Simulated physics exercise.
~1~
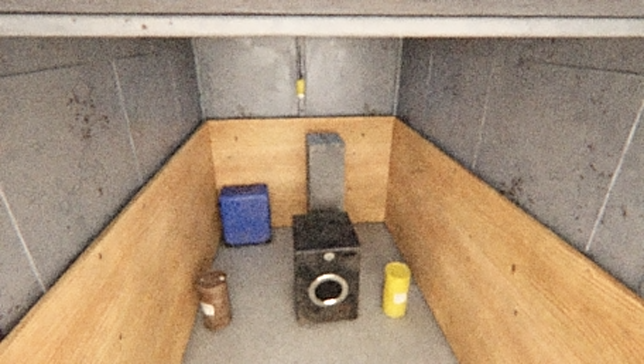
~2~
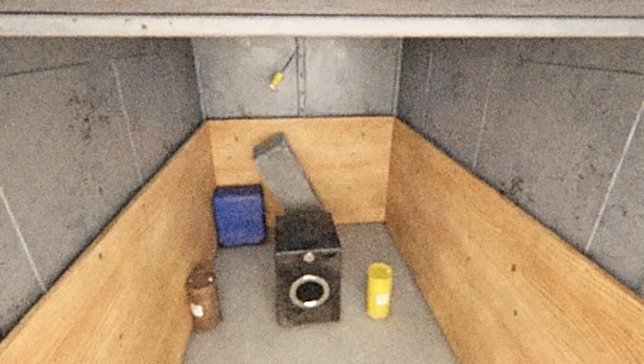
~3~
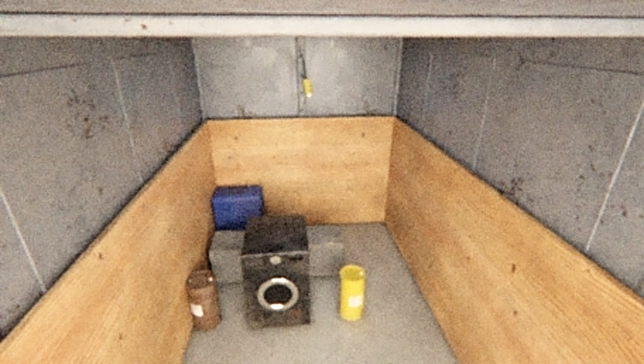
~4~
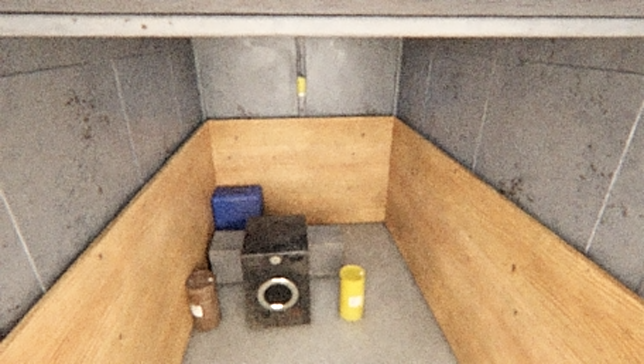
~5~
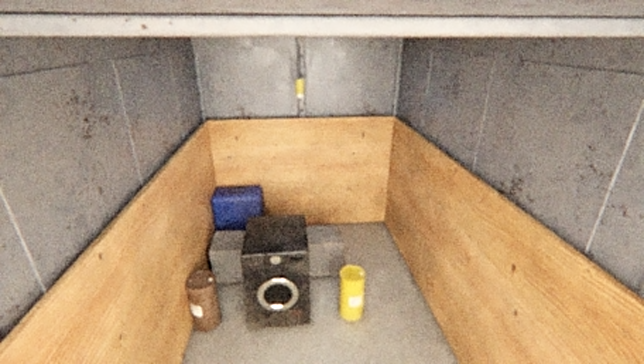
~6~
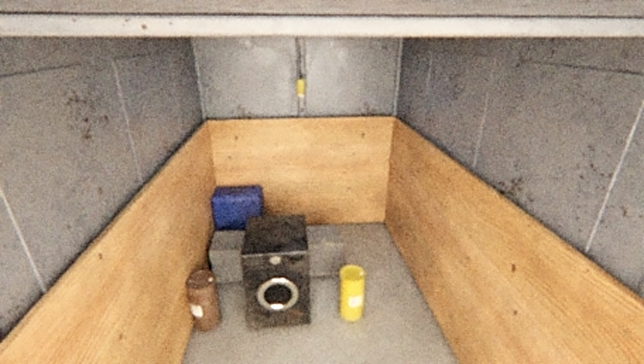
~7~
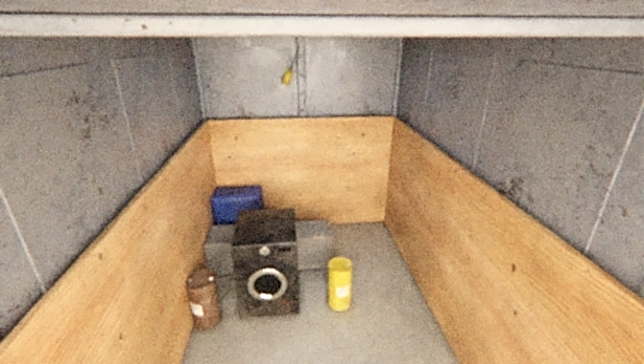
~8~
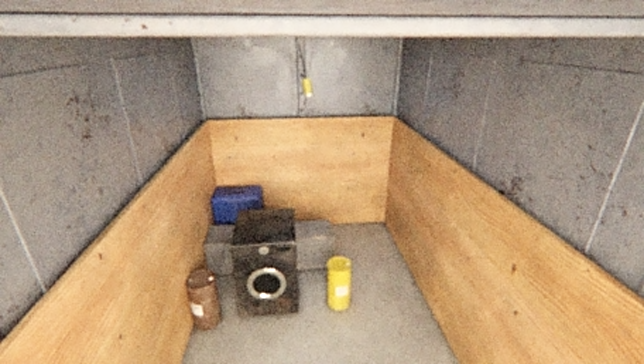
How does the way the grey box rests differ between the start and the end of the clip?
At the start the grey box stands upright behind the black appliance, and by the end it is lying on its side behind it.
